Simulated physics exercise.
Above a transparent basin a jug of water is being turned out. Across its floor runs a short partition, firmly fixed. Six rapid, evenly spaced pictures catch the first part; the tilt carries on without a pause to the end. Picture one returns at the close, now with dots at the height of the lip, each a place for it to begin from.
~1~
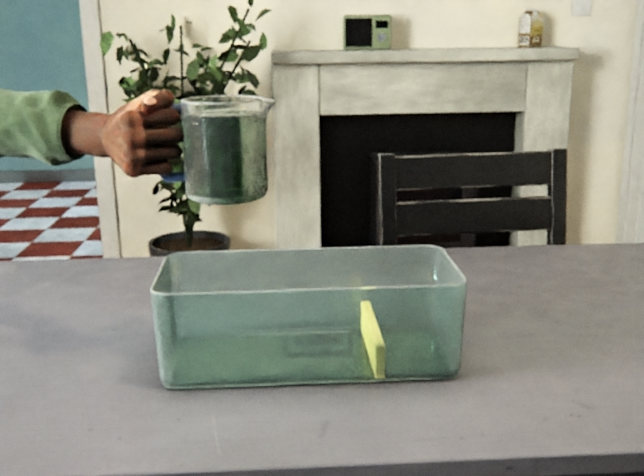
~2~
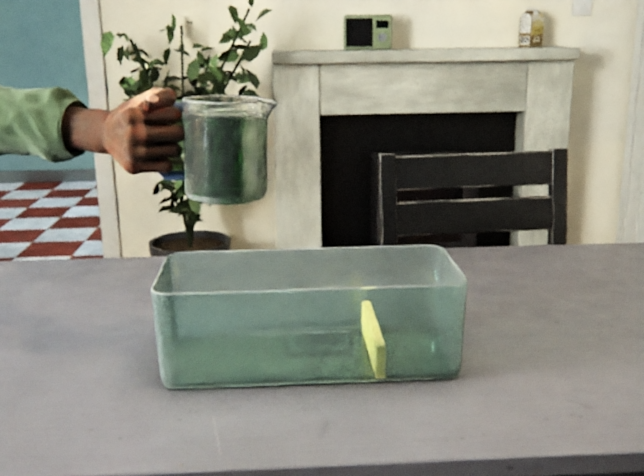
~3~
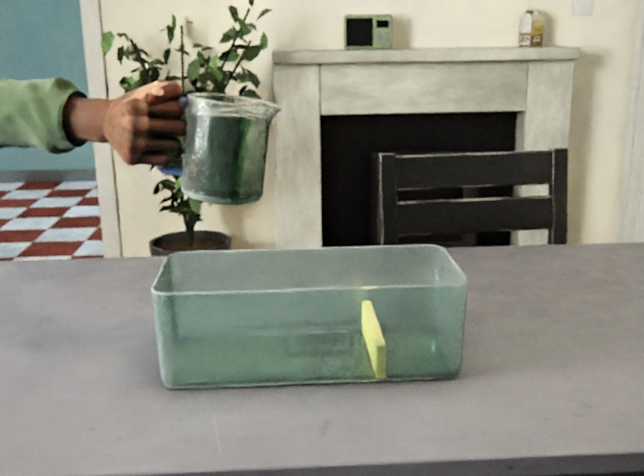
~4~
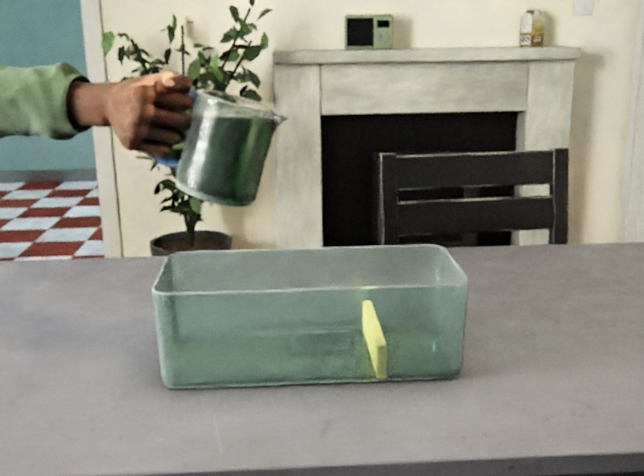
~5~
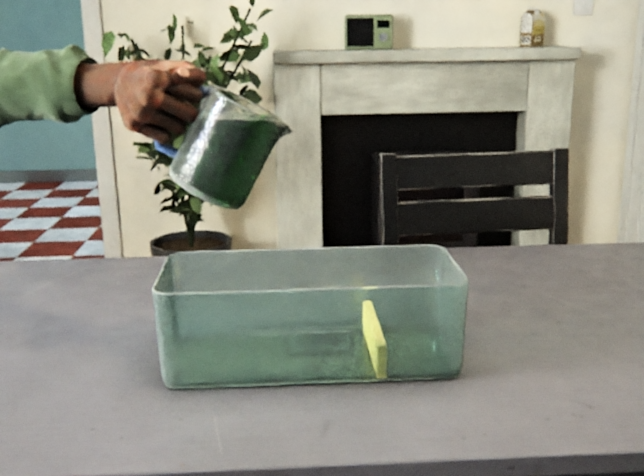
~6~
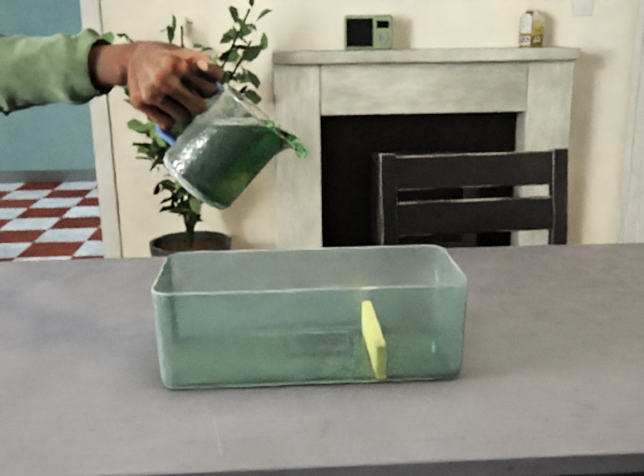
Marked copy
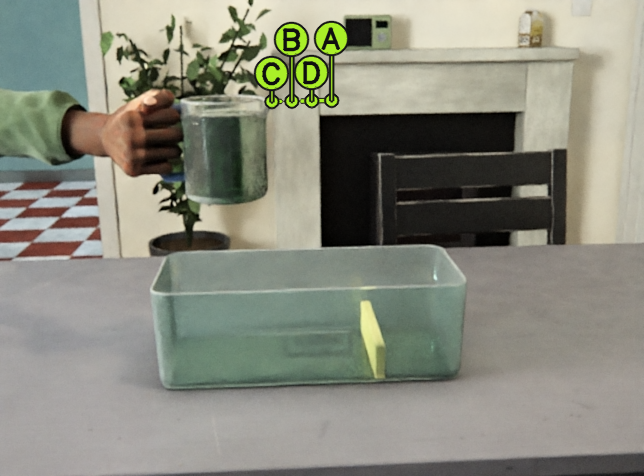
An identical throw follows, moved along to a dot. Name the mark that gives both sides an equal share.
The answer is spot D.
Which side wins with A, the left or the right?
The right one.
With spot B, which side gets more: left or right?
More ends on the left.
On the marked copy, A at (331, 100); B at (291, 101); C at (271, 101); D at (311, 100).
For spot A, about 28 % ends left of the wall and 69 % right of it; 3 % is lost outside.
For spot B, about 82 % ends left of the wall and 14 % right of it; 4 % is lost outside.
For spot C, about 91 % ends left of the wall and 6 % right of it; 4 % is lost outside.
For spot D, about 52 % ends left of the wall and 46 % right of it.
